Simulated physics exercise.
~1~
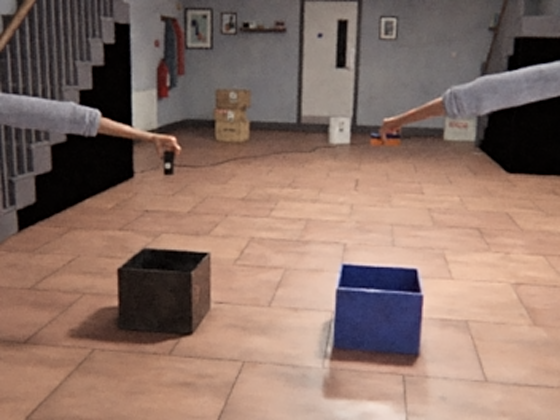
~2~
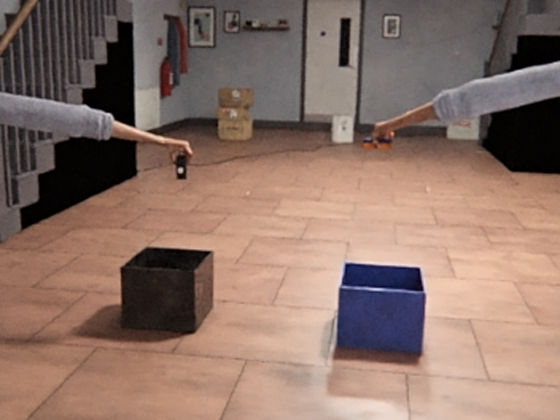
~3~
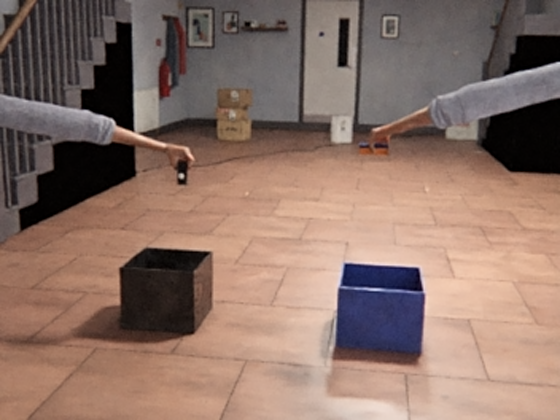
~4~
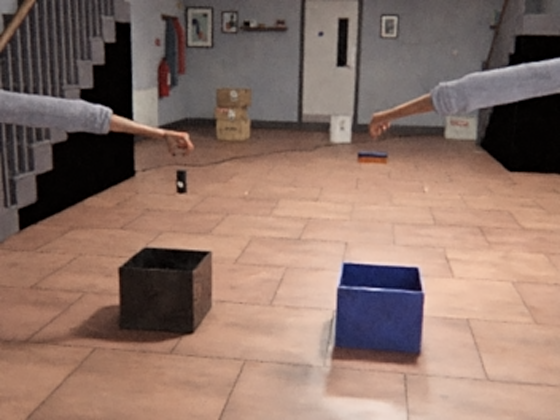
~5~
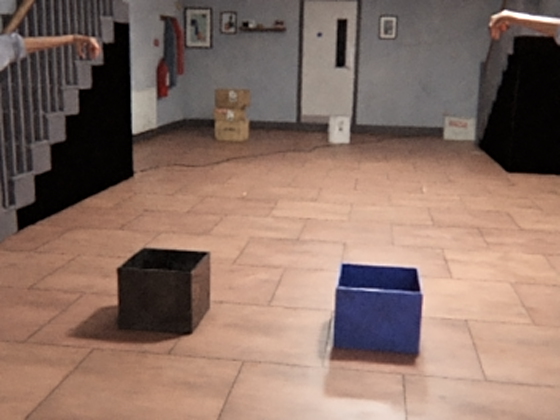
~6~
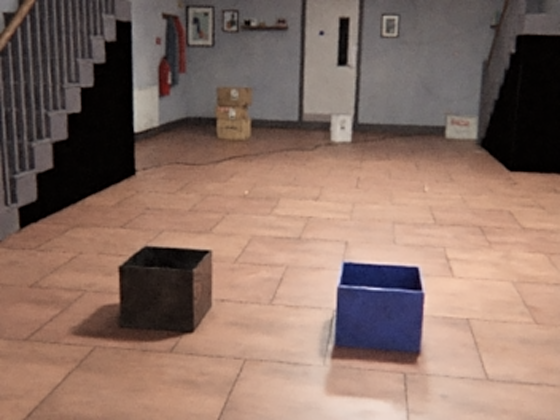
Two hands release a black shaker and an orange sponge, which drop into separate open boxes.
